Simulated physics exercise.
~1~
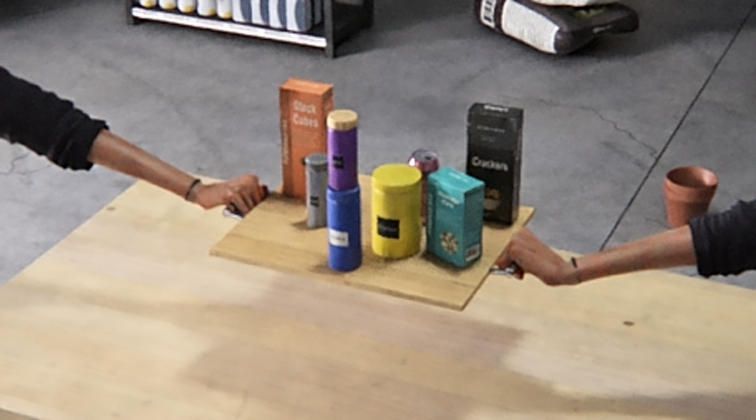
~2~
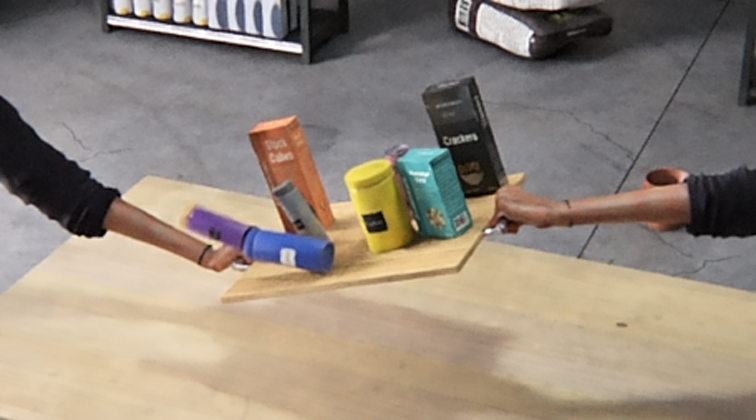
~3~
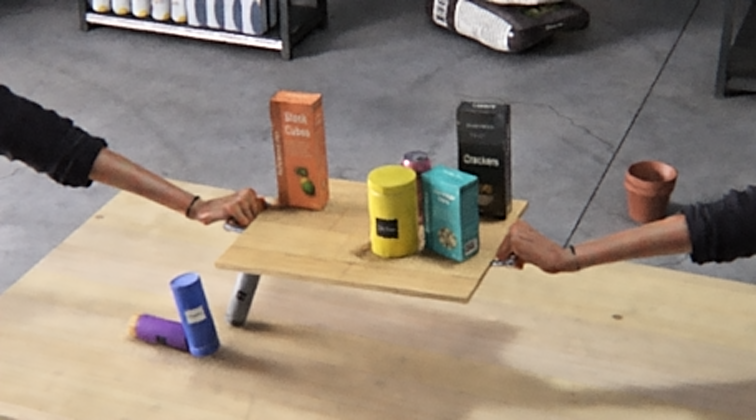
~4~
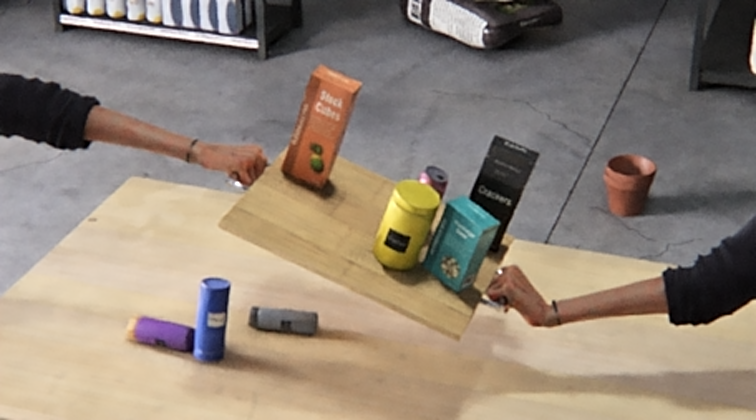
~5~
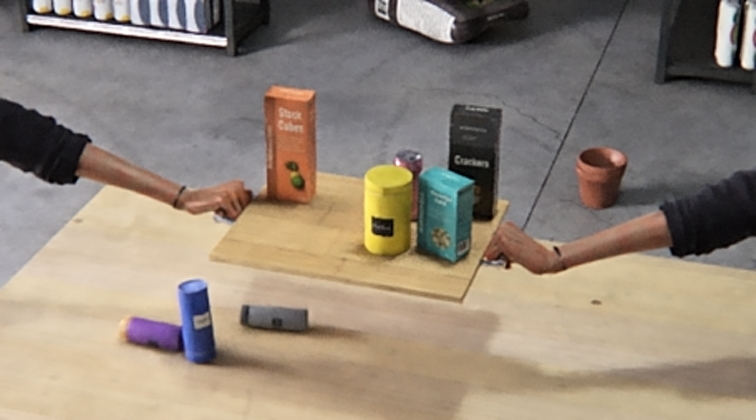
Two hands tilting a wooden tray left then right, spilling purple, blue and grey containers onto the table while five items stay aboard.
